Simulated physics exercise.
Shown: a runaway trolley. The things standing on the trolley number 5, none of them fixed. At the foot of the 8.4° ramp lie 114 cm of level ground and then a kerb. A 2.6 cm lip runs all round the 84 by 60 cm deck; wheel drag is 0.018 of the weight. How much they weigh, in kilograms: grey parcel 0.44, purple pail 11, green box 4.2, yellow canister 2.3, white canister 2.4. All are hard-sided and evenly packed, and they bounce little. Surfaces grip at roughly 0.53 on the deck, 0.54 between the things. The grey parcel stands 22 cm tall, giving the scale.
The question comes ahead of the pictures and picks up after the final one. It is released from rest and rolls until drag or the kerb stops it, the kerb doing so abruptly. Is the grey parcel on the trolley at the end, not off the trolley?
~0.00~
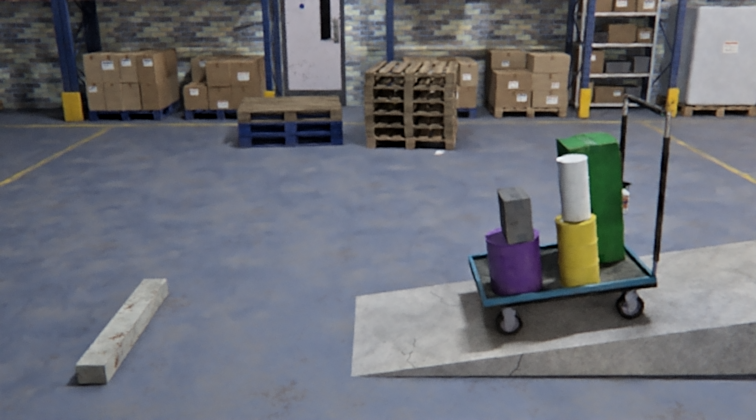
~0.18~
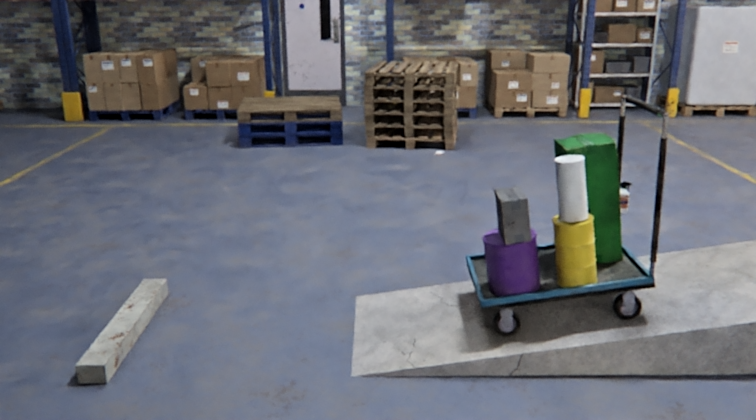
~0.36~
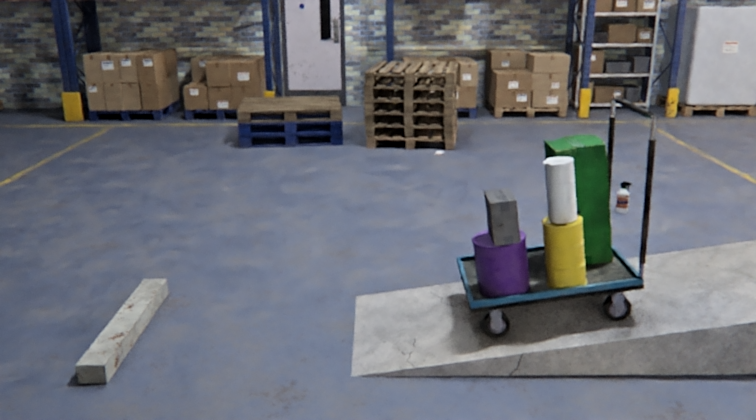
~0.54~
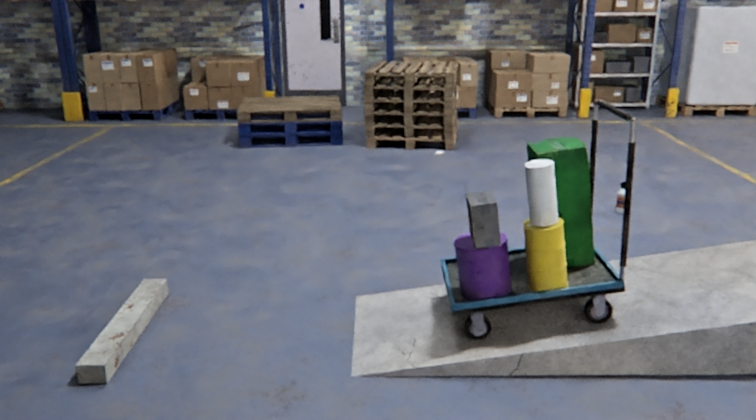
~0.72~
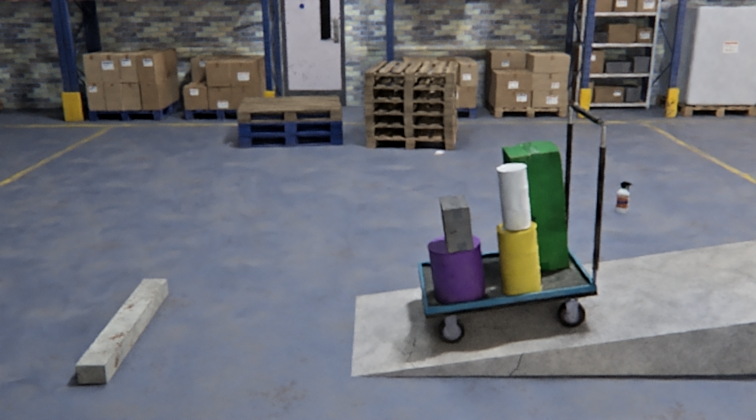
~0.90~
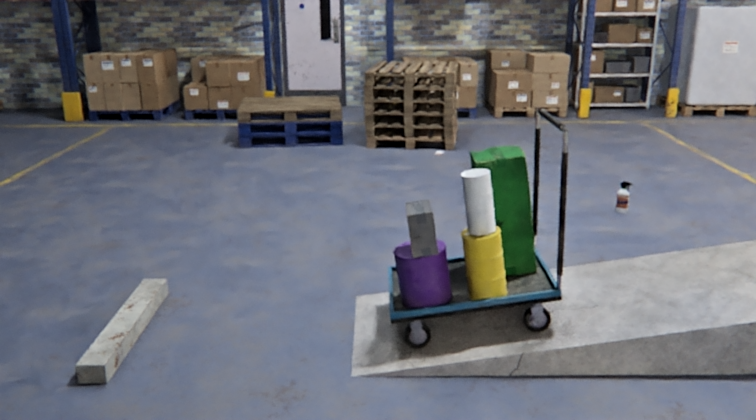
No - it gets unseated.
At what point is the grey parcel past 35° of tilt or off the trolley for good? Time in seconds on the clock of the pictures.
Around 2.1 s on the clock.
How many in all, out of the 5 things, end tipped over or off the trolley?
That makes 3.
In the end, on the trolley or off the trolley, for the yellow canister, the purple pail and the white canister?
The yellow canister ends on the trolley; the purple pail ends on the trolley; the white canister ends off the trolley.
After 1.90 s, trolley at the kerb; grey parcel moved 4 cm near (139, 241); white canister moved 5 cm; yellow canister moved 4 cm.
After 2.20 s, trolley at the kerb; grey parcel now off the trolley; white canister on its side; green box 31° off its base.
After 2.40 s, trolley at the kerb; white canister now off the trolley; green box 55° off its base; yellow canister 12° off its base.
After 2.80 s, trolley at the kerb; green box on its side; yellow canister 5° off its base; purple pail moved 3 cm.
In the end (4.4 s), off the trolley, grey parcel, green box and white canister; the other 2 under 10 cm from the start. At the end, from the last picture's camera, grey parcel near (48, 336).
